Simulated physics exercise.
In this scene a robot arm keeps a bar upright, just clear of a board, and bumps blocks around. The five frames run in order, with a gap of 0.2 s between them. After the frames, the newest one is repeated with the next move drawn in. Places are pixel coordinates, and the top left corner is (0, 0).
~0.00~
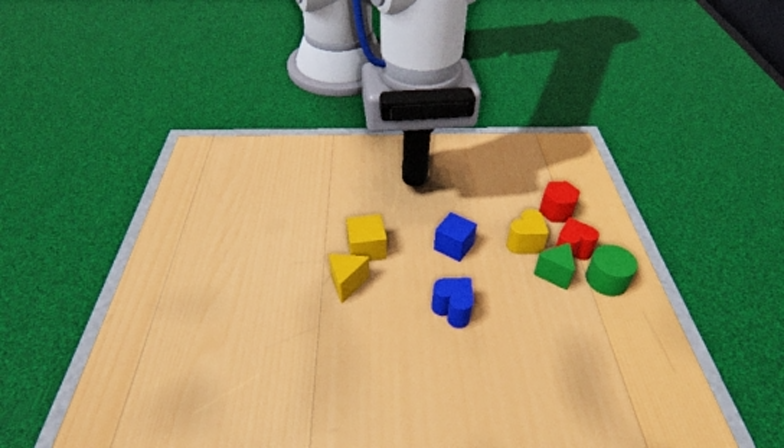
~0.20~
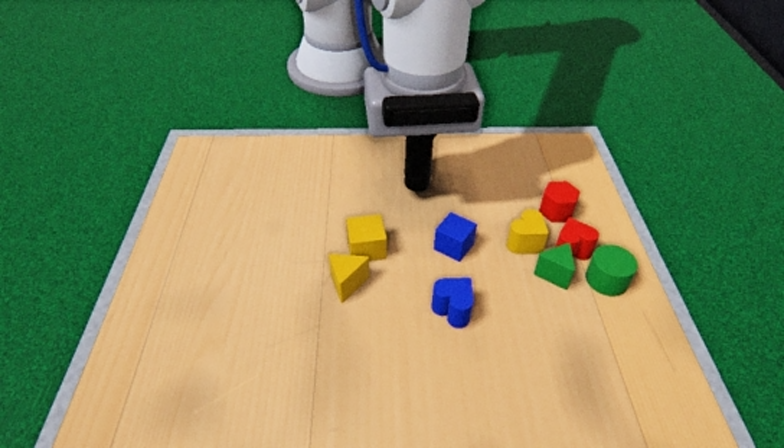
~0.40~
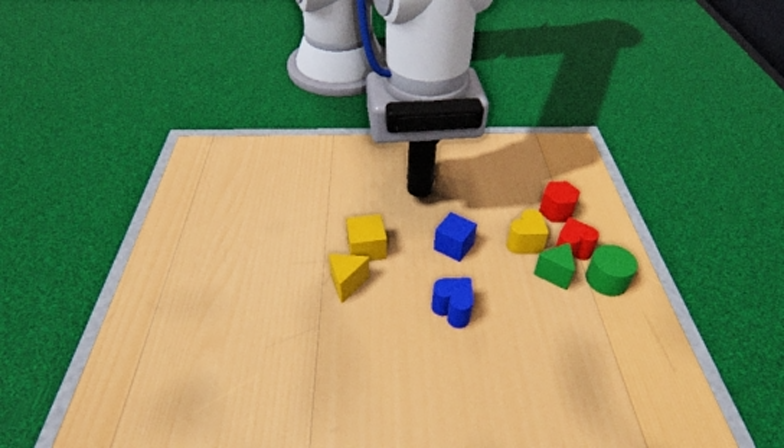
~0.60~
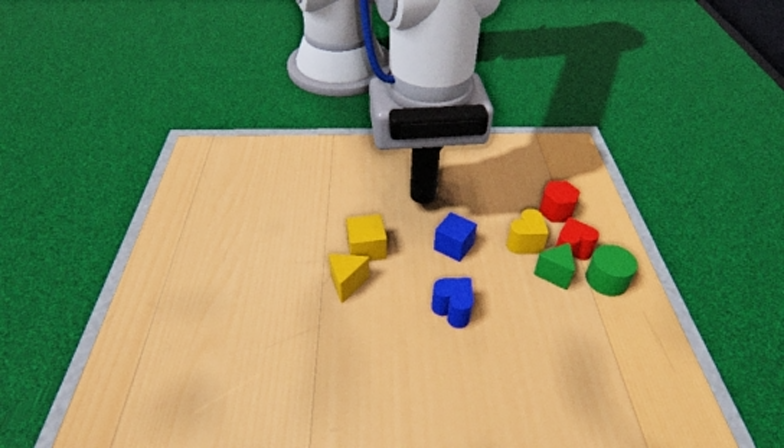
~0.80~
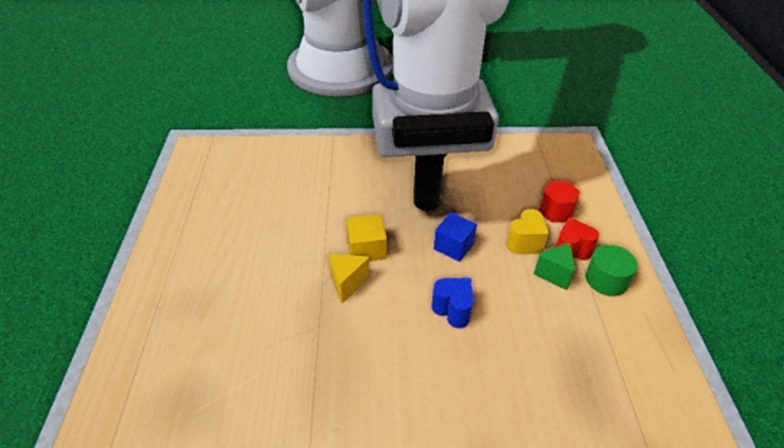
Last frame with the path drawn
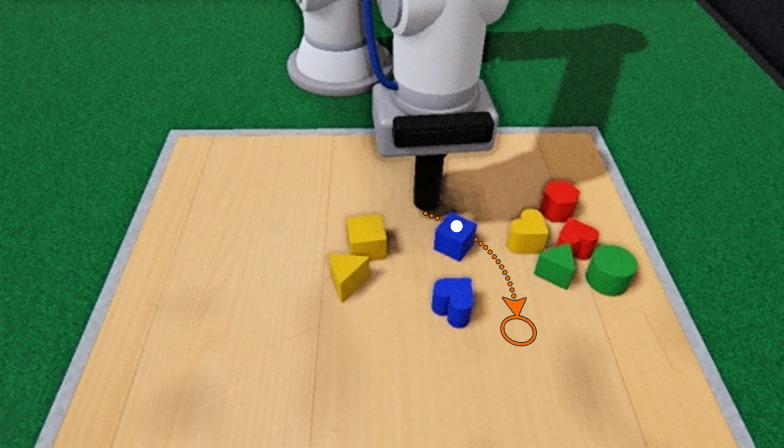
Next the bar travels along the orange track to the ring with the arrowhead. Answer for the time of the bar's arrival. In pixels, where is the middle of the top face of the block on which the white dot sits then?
It is going to be at (471, 249).
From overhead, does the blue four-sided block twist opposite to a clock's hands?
It seems not.
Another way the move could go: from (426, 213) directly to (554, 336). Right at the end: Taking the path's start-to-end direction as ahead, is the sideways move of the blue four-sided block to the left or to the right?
Answer: Rightward.
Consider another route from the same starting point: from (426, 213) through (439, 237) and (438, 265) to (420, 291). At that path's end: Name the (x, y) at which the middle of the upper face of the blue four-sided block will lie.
Put as a pixel place, it's (473, 246).
The drawn path runs from (426, 213) via (474, 238) and (508, 278), ending at (519, 330); the dot is on the blue four-sided block.
What follows on the original path. One third of the way, bar at (477, 228); blue four-sided block at (466, 240), turned 55° clockwise.
Two thirds of the way, bar at (510, 268); blue four-sided block at (471, 249), turned 115° clockwise.
At the end, bar at (522, 320); blue four-sided block at (471, 249), turned 115° clockwise; yellow heart not moved.
